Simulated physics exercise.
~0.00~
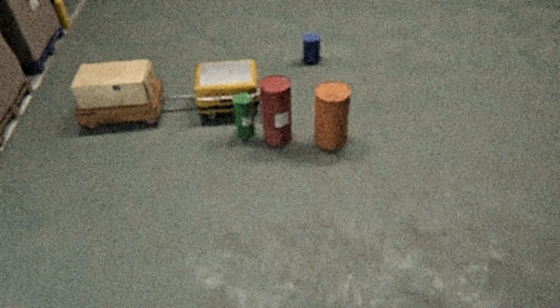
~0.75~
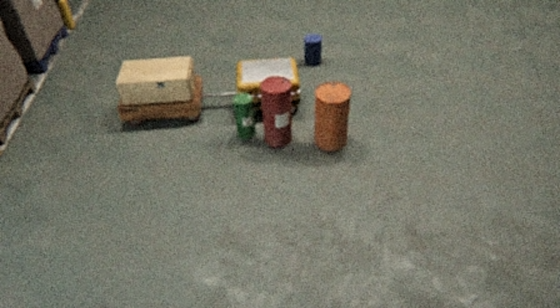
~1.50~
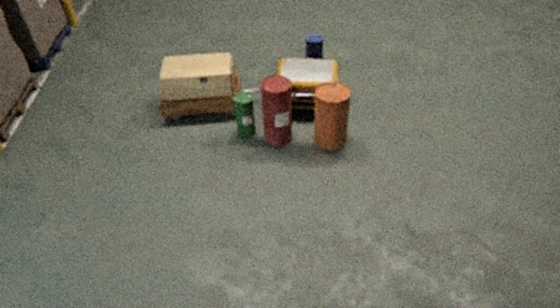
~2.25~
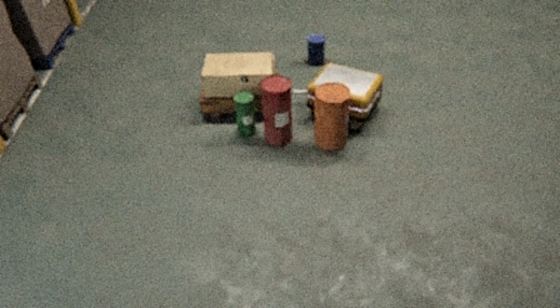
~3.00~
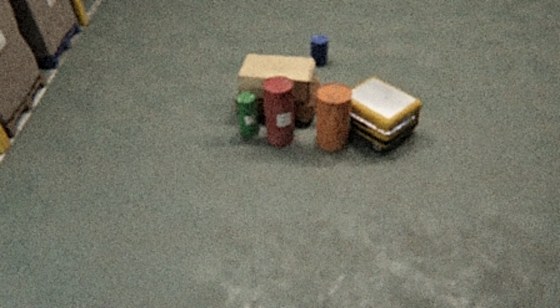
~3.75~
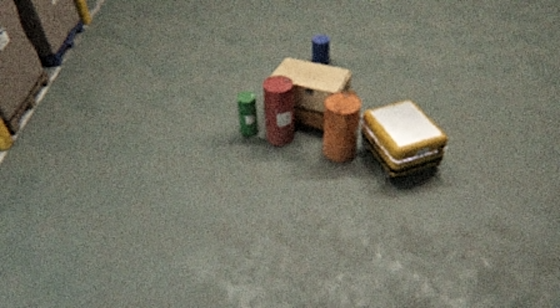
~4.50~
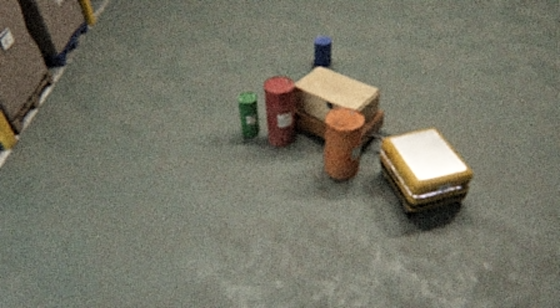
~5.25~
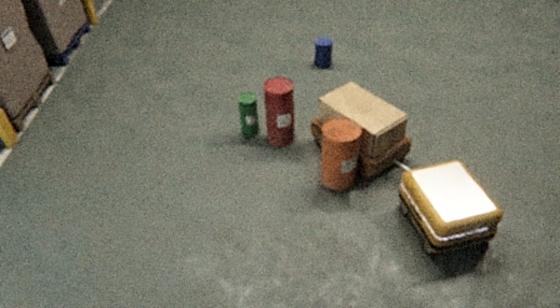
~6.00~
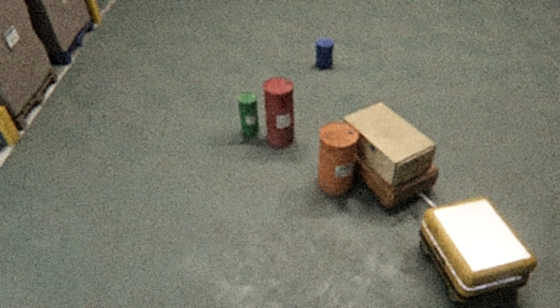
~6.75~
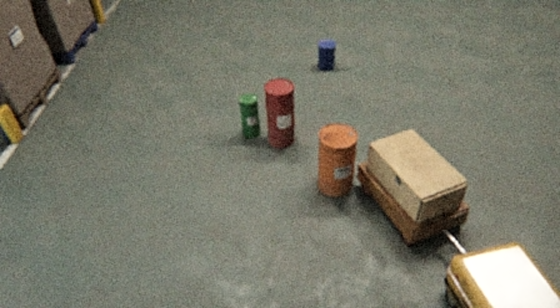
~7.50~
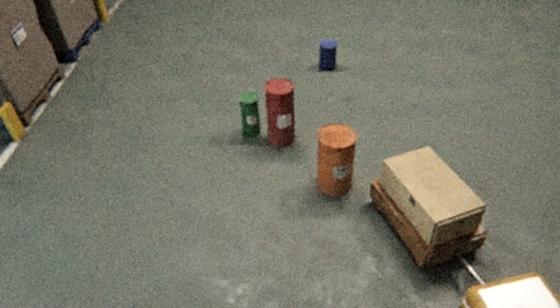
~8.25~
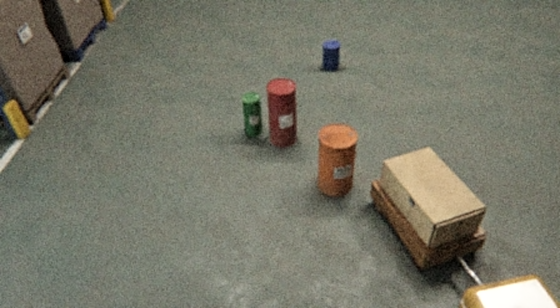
Yellow robot tug towing a boxed cart behind drums, curving right and toward the camera, the orange drum shifting forward before everything stops.
